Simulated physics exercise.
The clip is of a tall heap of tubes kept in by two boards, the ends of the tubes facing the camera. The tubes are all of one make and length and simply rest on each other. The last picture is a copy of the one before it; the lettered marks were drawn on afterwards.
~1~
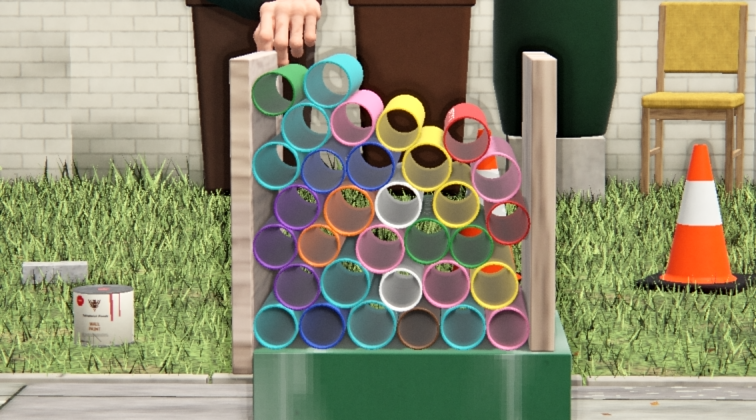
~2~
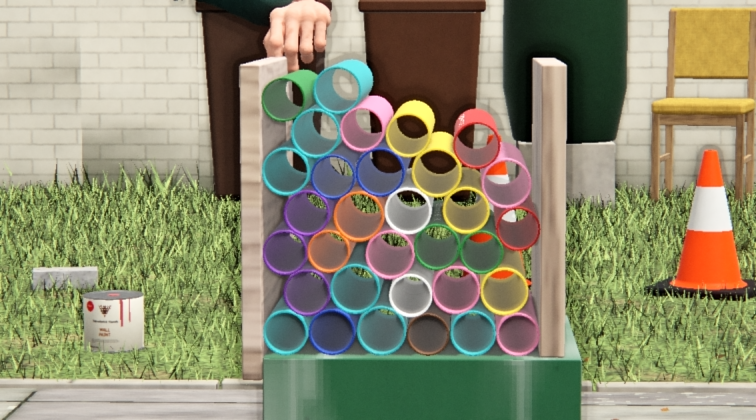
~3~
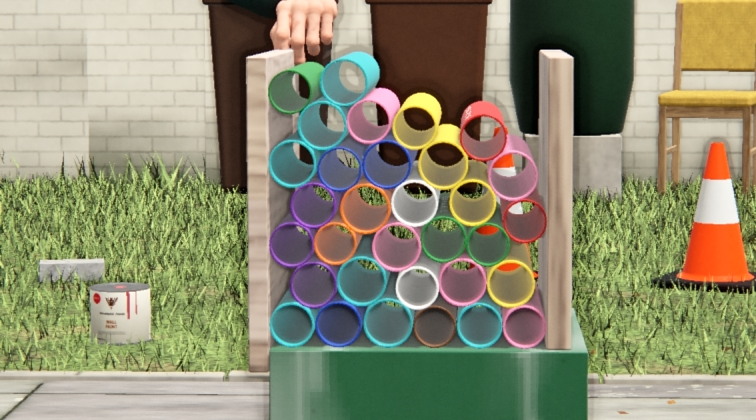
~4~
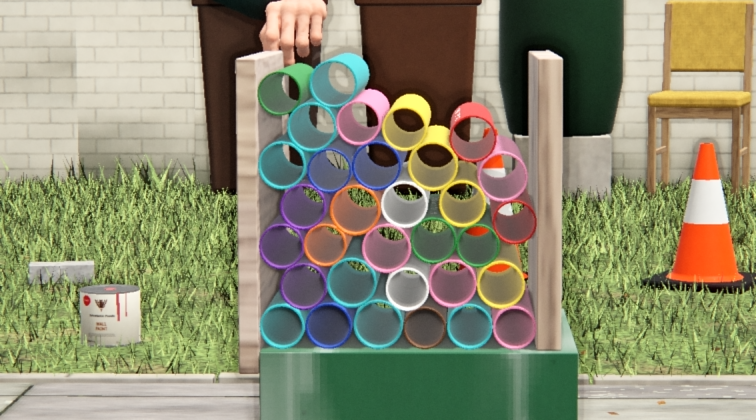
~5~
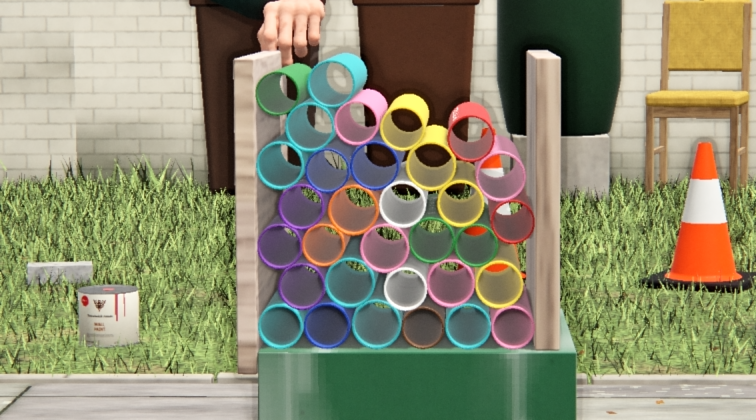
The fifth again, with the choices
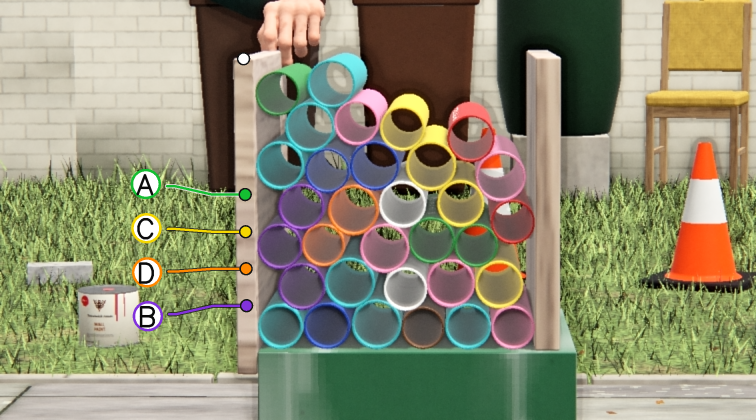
A hand stays above the still heap of colourful tubes while the view sways slightly.
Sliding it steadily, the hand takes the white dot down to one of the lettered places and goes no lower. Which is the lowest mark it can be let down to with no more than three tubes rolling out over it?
At most to A.
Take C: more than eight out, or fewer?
Fewer than eight.
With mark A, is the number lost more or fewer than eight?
Fewer than eight.
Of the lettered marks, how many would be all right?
One of them.
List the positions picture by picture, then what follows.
In the first picture, side board (259, 200); a turquoise tube (276, 327); a pink tube (508, 329).
In the second picture, a pink tube (518, 335); a pink tube (456, 290).
In the third picture, an orange tube (365, 209); a red tube (525, 222).
In the fourth picture, a pink tube (502, 177); a green tube (279, 93).
In the fifth picture, side board (263, 200); a turquoise tube (281, 327); a pink tube (513, 328).
On the copy, A at (245, 195); B at (247, 306); C at (246, 232); D at (246, 269); the white dot at (244, 59).
On A. First, top of the board (256, 123).
Then, top of the board (257, 193).
Finally, top of the board (257, 194), one out over the board.
By contrast, B more than three out over the board; C four out over the board; D four out over the board.
